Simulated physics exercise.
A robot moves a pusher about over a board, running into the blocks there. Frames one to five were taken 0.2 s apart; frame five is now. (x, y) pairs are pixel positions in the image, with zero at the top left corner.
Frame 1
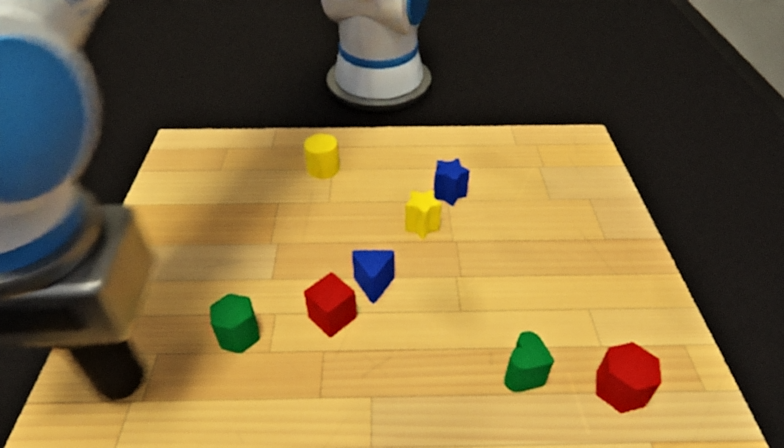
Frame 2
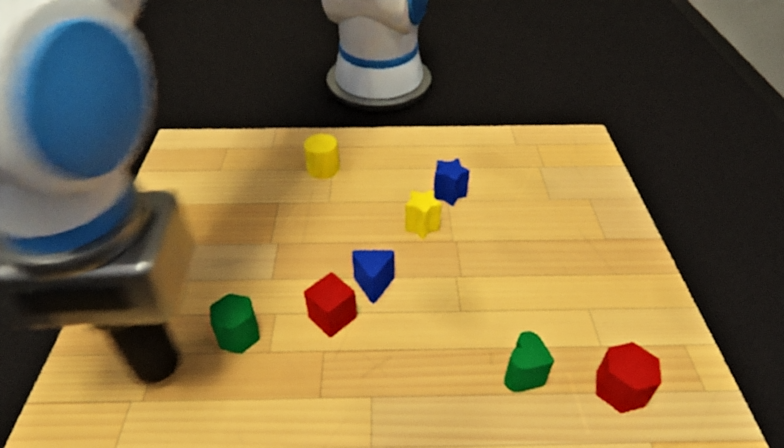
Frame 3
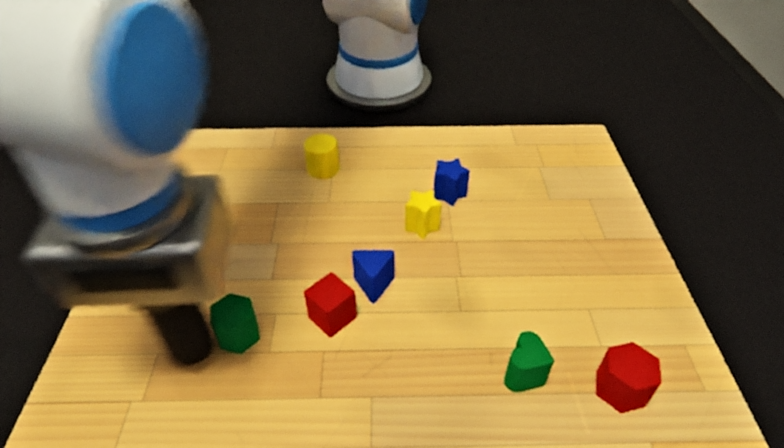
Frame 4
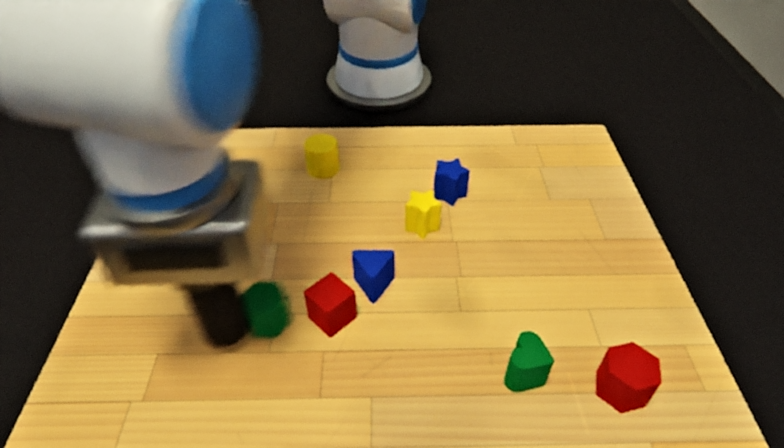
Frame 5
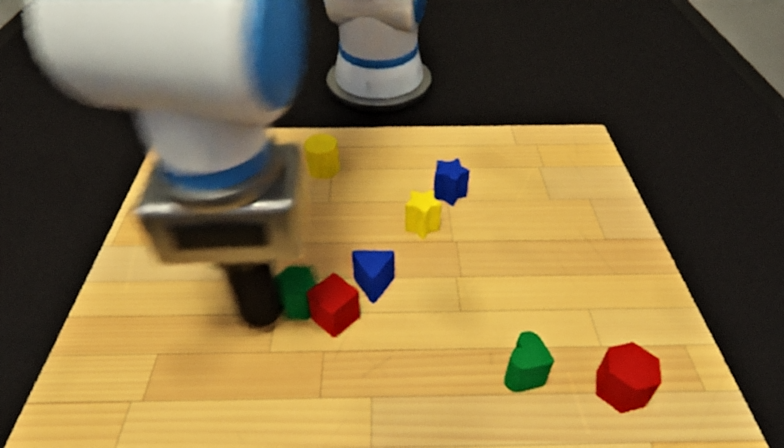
A robot arm moves right and pushes the green hexagon against the red block.
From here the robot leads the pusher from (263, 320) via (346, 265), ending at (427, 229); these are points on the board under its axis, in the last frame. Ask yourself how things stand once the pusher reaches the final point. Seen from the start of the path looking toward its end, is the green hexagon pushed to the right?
Yes, that is what happens.
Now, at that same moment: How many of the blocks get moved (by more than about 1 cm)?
My forecast: 3 or more.
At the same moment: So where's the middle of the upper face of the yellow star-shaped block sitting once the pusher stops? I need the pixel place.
My best guess is (450, 188).
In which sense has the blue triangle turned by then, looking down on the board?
Answer: Clockwise.
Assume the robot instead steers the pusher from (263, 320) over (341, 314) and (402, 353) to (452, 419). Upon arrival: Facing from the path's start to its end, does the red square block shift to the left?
The answer is yes.
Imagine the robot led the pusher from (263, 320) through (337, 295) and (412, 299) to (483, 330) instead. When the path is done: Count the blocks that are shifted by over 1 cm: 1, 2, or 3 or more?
That push would leave three or more blocks displaced by more than about 1 cm.
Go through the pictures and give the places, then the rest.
Pusher's lower end (121, 379); green hexagon (230, 310); red square block (329, 291); blue triangle (373, 259); yellow star-shaped block (423, 200), in the first picture.
Pusher (156, 363); blocks still, in the second picture.
Pusher (192, 346); blocks still, in the third picture.
Pusher (226, 328); green hexagon (263, 296), in the fourth picture.
Pusher (260, 310); green hexagon (296, 279); red square block (333, 292); blue triangle (373, 259); yellow star-shaped block (423, 200), in the fifth picture.
What follows on the original path. One third of the way, pusher (317, 271); green hexagon (353, 244); blue triangle (385, 255), turned 40° clockwise.
Two thirds of the way, pusher (373, 241); green hexagon (409, 218), turned 20° clockwise; blue triangle (394, 253), turned 85° clockwise.
At the end, pusher (427, 219); green hexagon (465, 211), turned 55° clockwise; red square block still; blue triangle (394, 253), turned 85° clockwise; yellow star-shaped block (450, 188), turned 60° anticlockwise.
